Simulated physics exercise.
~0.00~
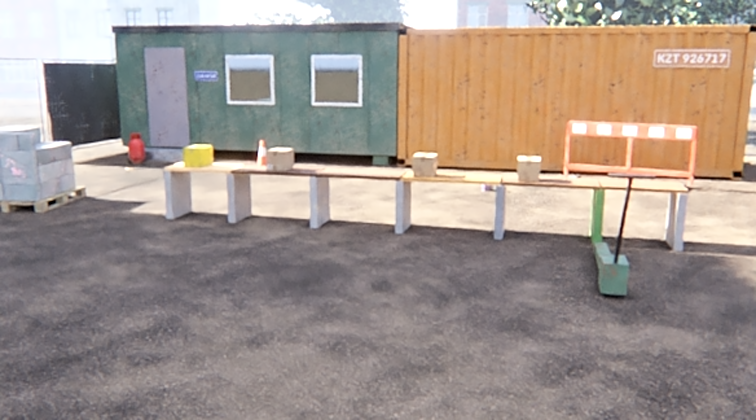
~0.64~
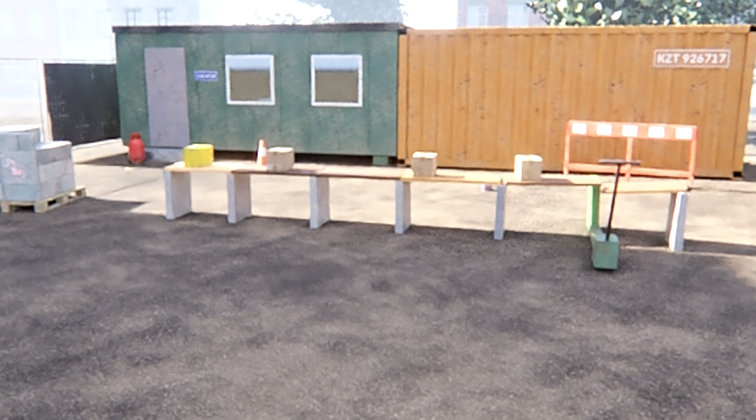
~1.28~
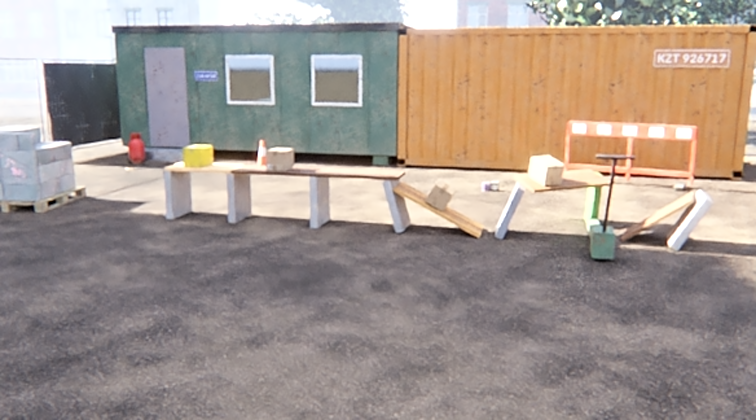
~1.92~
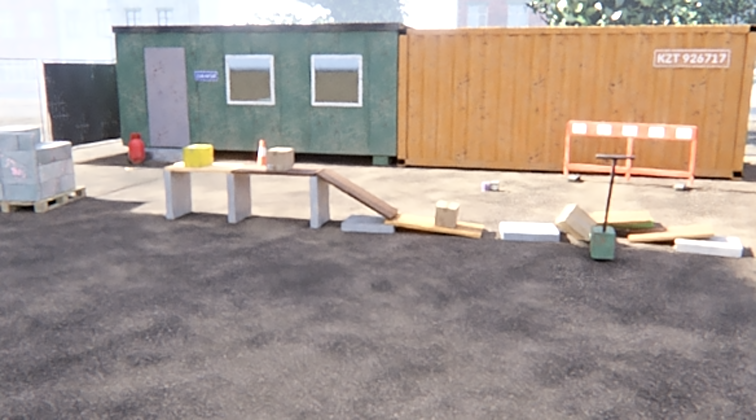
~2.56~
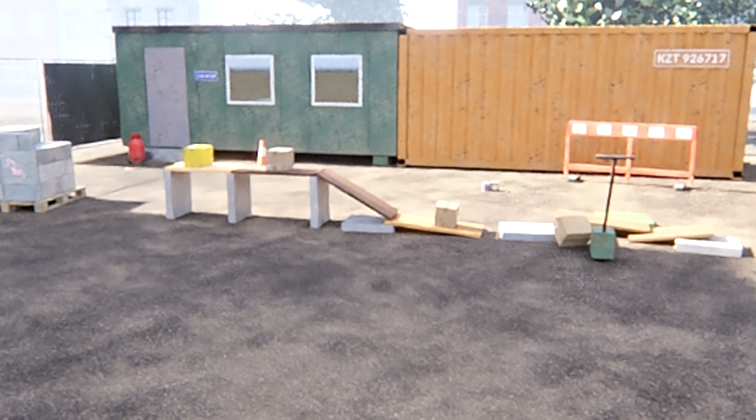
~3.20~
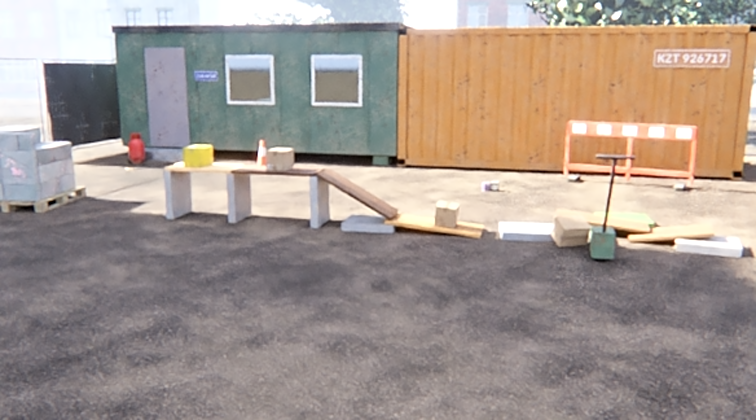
A green jack slides in against a green upright beneath a long row of boards holding boxes, and the right-hand supports lean and topple, dropping boards and cartons to the ground, while the left part stays standing with its yellow carton in place and one board slopes down.
